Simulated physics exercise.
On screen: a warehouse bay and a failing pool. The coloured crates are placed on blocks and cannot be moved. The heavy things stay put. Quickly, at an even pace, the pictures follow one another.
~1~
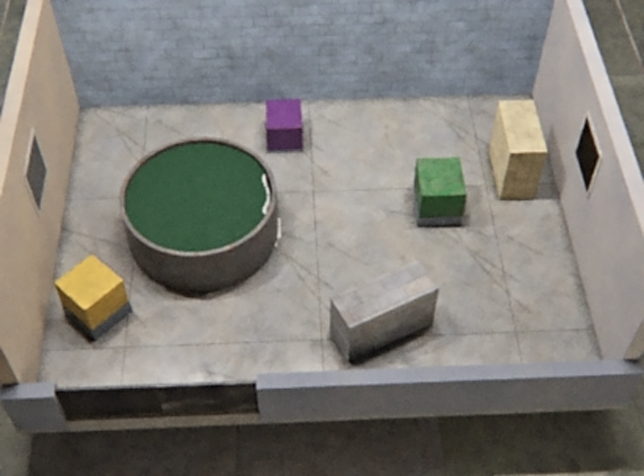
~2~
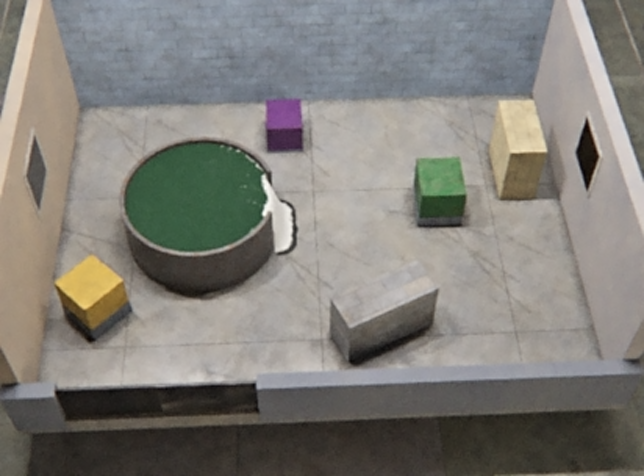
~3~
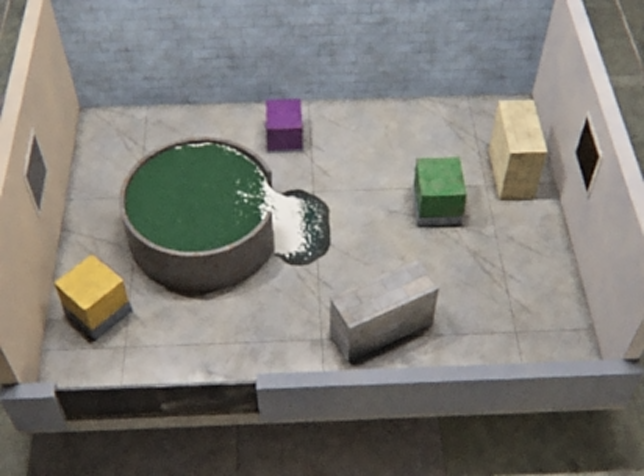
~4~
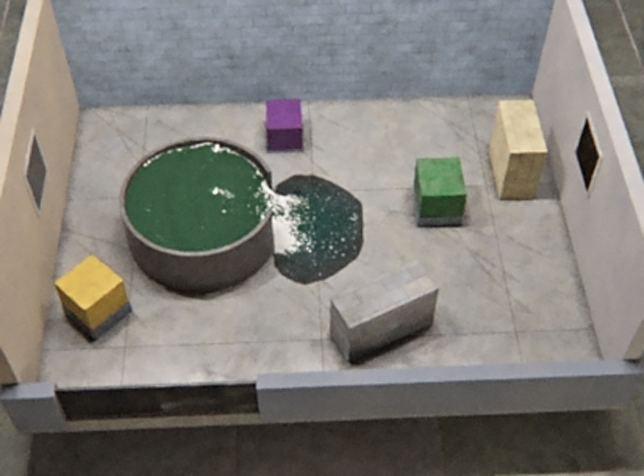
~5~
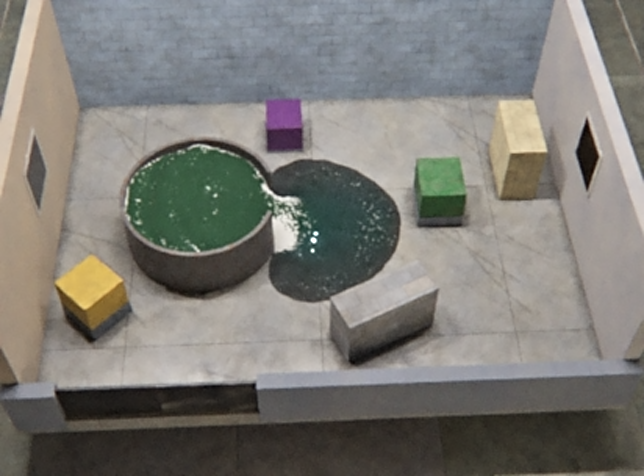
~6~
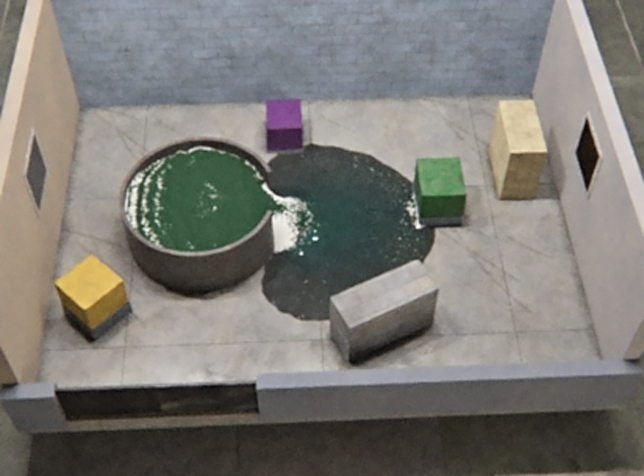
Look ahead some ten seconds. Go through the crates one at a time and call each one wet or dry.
The green crate is wet. The yellow crate is dry. The purple crate is wet.
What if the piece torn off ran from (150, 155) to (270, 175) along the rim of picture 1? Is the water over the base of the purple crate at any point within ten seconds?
Looking at it, the purple crate gets overtopped.
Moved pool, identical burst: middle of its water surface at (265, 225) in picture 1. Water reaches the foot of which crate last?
One in yellow.
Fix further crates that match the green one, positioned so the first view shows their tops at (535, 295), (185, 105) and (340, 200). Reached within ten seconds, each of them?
Crate by crate: Is not reached; is not reached; gets flooded.
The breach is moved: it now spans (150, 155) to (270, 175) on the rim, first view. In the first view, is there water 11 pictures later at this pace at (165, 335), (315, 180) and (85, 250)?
Okay, the first is left untouched, the next is waterlogged, and the last is left untouched.
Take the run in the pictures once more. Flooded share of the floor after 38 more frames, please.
That works out at 75 %.
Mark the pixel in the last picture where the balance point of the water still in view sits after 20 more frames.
That comes out near (349, 226).
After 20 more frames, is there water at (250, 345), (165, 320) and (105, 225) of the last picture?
First inundated, second spared, third spared.
A moment on, water covers 35 % of the floor; the green crate water round its plinth, the yellow crate not reached, the purple crate water round its plinth.
Next, water covers 45 % of the floor; the green crate water round its plinth, the yellow crate not reached, the purple crate water round its plinth.
Then, water covers 55 % of the floor; the green crate water round its plinth, the yellow crate not reached, the purple crate water round its plinth.
Later, water covers 75 % of the floor; the green crate water round its plinth, the yellow crate water round its plinth, the purple crate water round its plinth.
In the end, water covers 100 % of the floor; the green crate was topped, the yellow crate stayed above the water, the purple crate was topped.
